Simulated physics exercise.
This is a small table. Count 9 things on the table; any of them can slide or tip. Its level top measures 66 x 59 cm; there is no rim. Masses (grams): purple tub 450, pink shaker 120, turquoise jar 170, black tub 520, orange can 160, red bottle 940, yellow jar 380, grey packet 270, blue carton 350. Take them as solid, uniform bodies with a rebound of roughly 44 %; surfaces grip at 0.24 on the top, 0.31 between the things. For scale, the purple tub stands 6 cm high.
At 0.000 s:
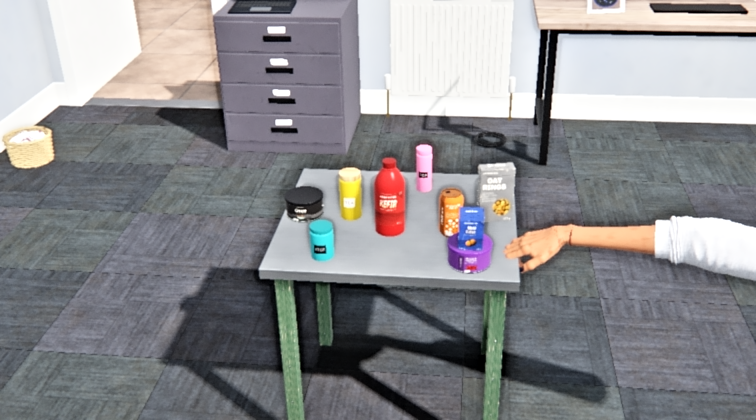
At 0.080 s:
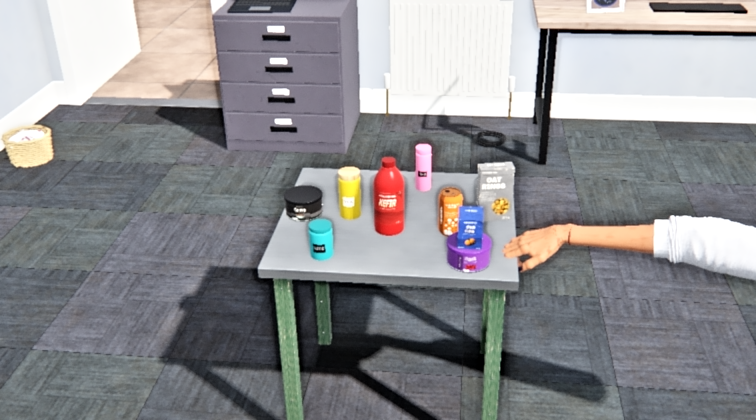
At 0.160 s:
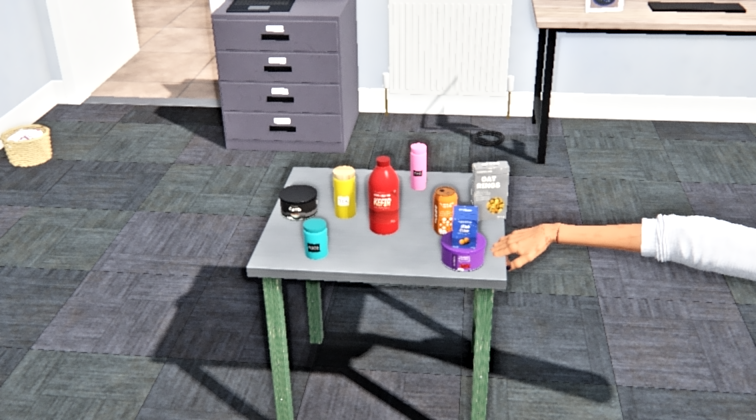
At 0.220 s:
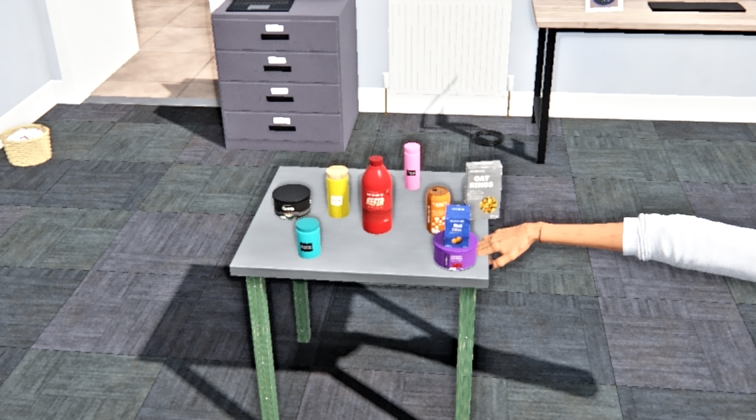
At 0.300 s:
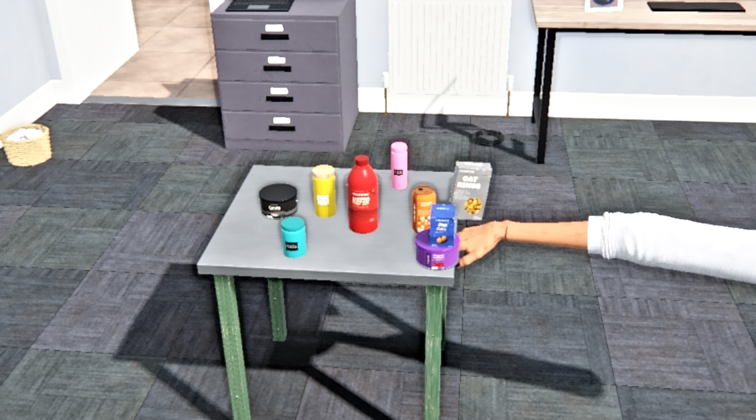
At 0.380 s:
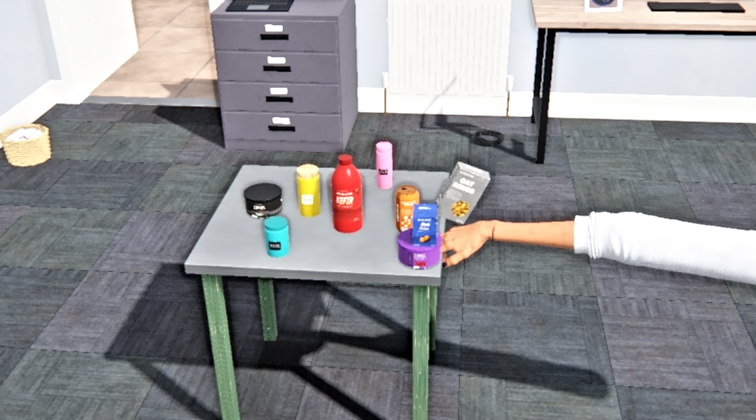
In this clip, a hand reaching in from the right pushes a small grey table leftward; the bottles, jars and cartons on it shift left less than the tabletop, and the grey packet tilts over the right edge.
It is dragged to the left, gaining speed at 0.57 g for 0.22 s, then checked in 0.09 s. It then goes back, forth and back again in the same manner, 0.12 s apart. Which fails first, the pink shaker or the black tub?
The second of the two, the black tub.
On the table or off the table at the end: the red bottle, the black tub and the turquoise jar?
The red bottle is still on the table; the black tub finishes off the table; the turquoise jar is still on the table.
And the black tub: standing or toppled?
The black tub falls over.
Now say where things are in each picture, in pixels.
The first frame shows pink shaker (424, 169); black tub (304, 204).
The second frame shows orange can (450, 213); red bottle (389, 195).
The third frame shows table 3 cm from its start; blue carton (465, 227) moved 2 cm; yellow jar (345, 192) moved 2 cm.
The fourth frame shows table 7 cm from its start; blue carton (458, 226) moved 4 cm; purple tub (455, 250) moved 4 cm.
The fifth frame shows table 16 cm from its start; grey packet (469, 191) off the table; turquoise jar (294, 238) moved 9 cm.
The sixth frame shows table 19 cm from its start; pink shaker (384, 166) moved 8 cm; black tub (263, 201) moved 8 cm.
After 0.68 s, table 9 cm from its start; black tub moved 6 cm near (253, 200); pink shaker moved 6 cm near (374, 165); blue carton moved 8 cm.
After 1.08 s, table 8 cm from its start; black tub now off the table; pink shaker moved 2 cm near (389, 166); purple tub moved 3 cm.
After 1.48 s, table 14 cm from its start; pink shaker moved 6 cm near (356, 165); orange can moved 7 cm; turquoise jar moved 6 cm.
In the end (2.3 s), off the table, black tub and grey packet; not toppled but over 5 cm from the start, purple tub, pink shaker, turquoise jar, orange can, red bottle, yellow jar and blue carton. At the end, from the last picture's camera, pink shaker near (386, 166), black tub near (231, 374). Pink shaker was never lost; black tub went at 0.70 s.
